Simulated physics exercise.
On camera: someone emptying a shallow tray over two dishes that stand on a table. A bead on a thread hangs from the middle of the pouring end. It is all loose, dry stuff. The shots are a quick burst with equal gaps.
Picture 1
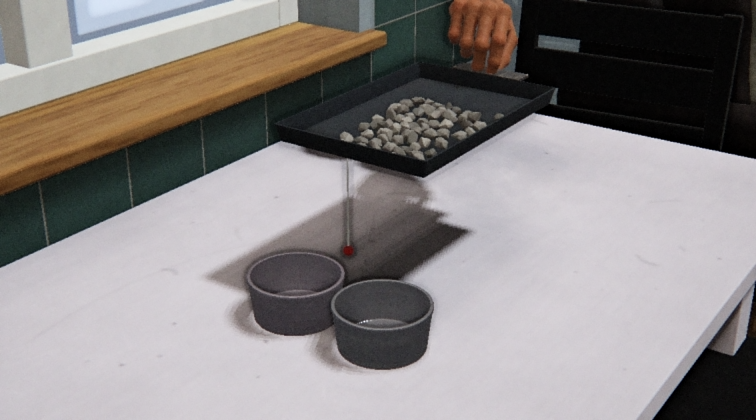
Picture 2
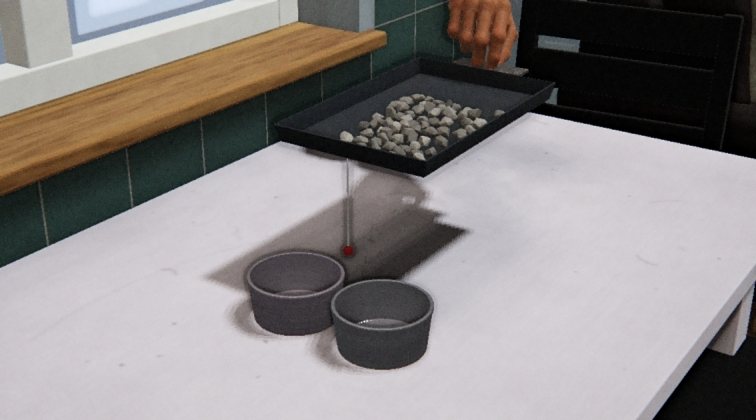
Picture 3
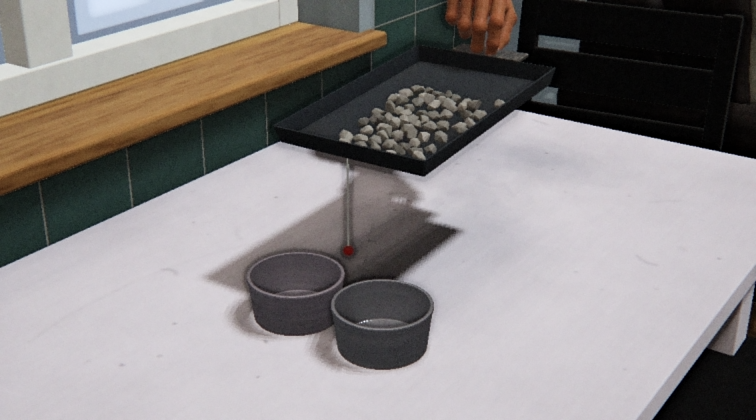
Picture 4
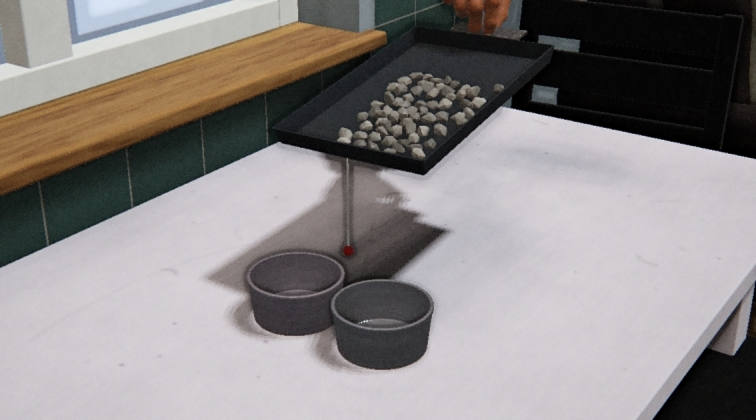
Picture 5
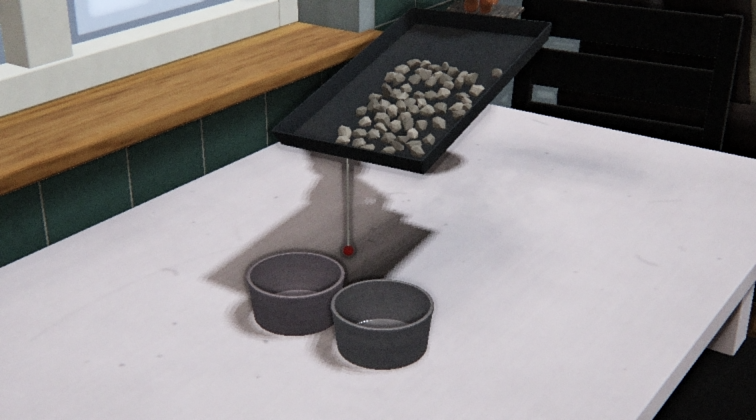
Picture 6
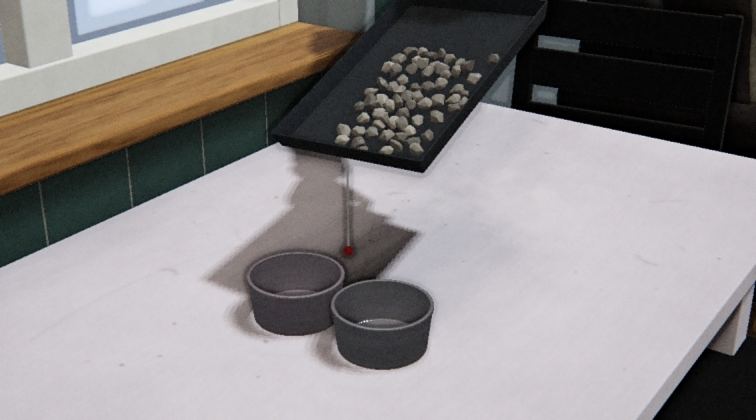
A hand raises the far side of a black tray of gravel above two dishes.
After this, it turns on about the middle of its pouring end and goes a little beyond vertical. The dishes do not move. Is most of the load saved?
They take the larger part between them.
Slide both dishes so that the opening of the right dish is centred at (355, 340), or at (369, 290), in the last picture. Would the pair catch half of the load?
First the smaller part, then most of it.
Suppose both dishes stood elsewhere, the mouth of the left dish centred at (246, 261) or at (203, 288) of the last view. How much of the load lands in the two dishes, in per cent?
Roughly 90 per cent, and 0 per cent.
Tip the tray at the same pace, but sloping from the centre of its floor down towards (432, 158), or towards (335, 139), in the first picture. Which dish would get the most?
The first try: The right dish. The second: The left-hand dish.
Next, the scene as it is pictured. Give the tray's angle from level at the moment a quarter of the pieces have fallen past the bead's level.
Roughly 100°.
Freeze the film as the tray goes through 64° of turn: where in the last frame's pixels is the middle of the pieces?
Close to (347, 129).
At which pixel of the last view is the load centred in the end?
Near (299, 308).
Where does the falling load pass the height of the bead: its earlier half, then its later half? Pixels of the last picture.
The first part at (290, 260); the rest at (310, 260).
Shortly afterwards, tray tipped steeply; the whole lot on the tray.
Next, tray tipped past a quarter turn; near half on the tray; only a few in the right dish; near a quarter in the left dish; a little outside both; near a quarter in the air.
Some moments later, tray tipped past a quarter turn; near a quarter in the right dish; near two thirds in the left dish; near a quarter outside both.
In the end, tray tipped past a quarter turn; near a quarter in the right dish; near two thirds in the left dish; near a quarter outside both.
